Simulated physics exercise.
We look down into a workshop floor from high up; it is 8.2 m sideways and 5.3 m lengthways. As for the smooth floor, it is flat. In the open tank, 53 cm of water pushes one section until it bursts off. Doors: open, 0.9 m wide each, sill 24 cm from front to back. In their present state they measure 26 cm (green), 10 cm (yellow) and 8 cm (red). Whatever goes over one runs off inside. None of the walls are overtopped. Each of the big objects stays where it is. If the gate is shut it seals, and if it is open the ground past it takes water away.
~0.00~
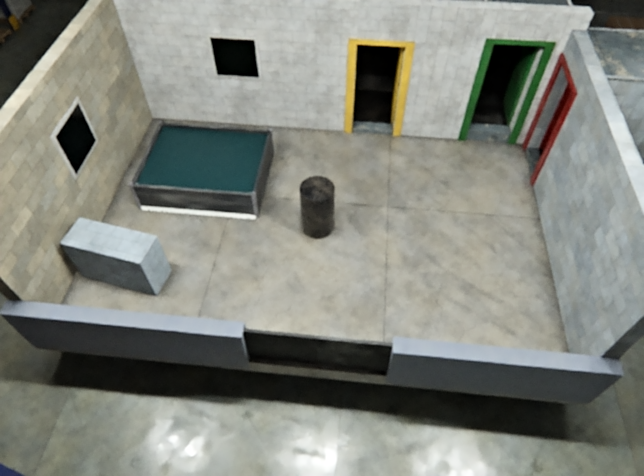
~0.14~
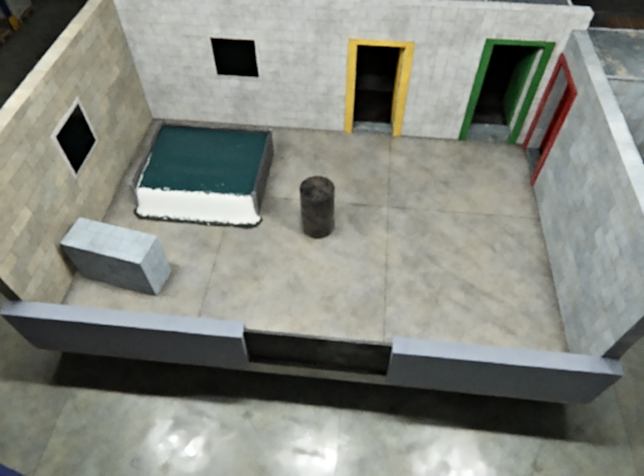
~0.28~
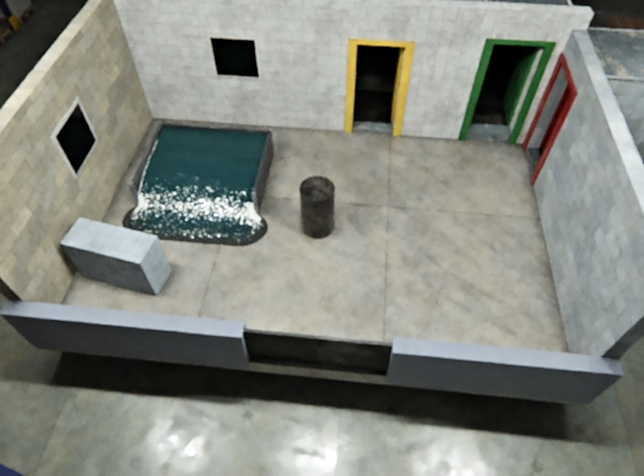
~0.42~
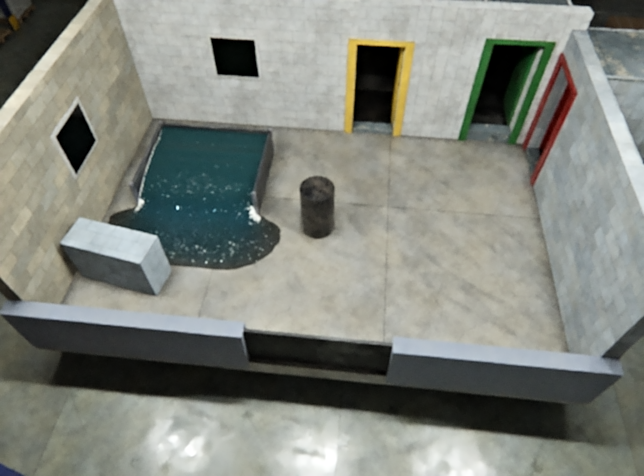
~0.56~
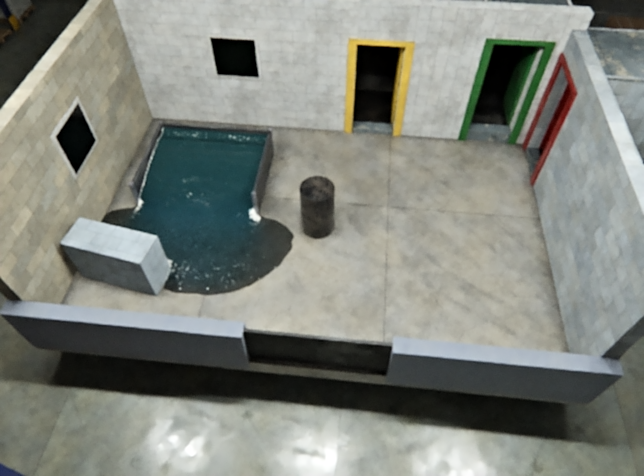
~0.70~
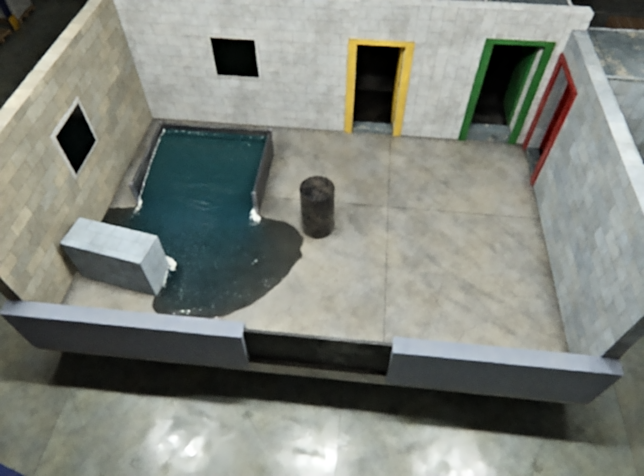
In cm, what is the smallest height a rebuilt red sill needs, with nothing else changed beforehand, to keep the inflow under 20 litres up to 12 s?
Close to 6.5 cm is just enough.
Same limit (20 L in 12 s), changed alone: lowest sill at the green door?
Green door, minimum about 7.5 cm.
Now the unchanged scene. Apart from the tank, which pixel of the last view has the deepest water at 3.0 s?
Look close to (73, 280).
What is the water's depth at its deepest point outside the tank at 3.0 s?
Roughly 26 cm.
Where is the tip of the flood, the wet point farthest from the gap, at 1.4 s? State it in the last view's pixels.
The farthest wet point sits near (283, 351) in the last view.
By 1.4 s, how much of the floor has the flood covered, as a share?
I'd say near 20 percent is wet.
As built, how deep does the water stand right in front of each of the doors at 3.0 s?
Green door 0 cm, yellow door 0 cm, red door 0 cm.
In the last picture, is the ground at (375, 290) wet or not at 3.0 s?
I'd say that place has got wet.
After 1.4 s water covers 20 % of the floor, deepest (37 cm) near (154, 261); it has not reached the red door.
After 3.0 s water covers 40 % of the floor, deepest (26 cm) near (73, 280); it has not reached the red door.
After 12.0 s water covers 100 % of the floor, deepest (10 cm) near (522, 194); 9 cm at the red door, 9 litres in over its 8 cm sill.
At the red door as built, the water arrived by 5.4 s and peaked near 11 cm at 11.0 s.
With a sill of 6 cm, 26 litres would have come in within the 12 s; with 8 cm, 10 litres. So under 20 litres takes about 6.5 cm.
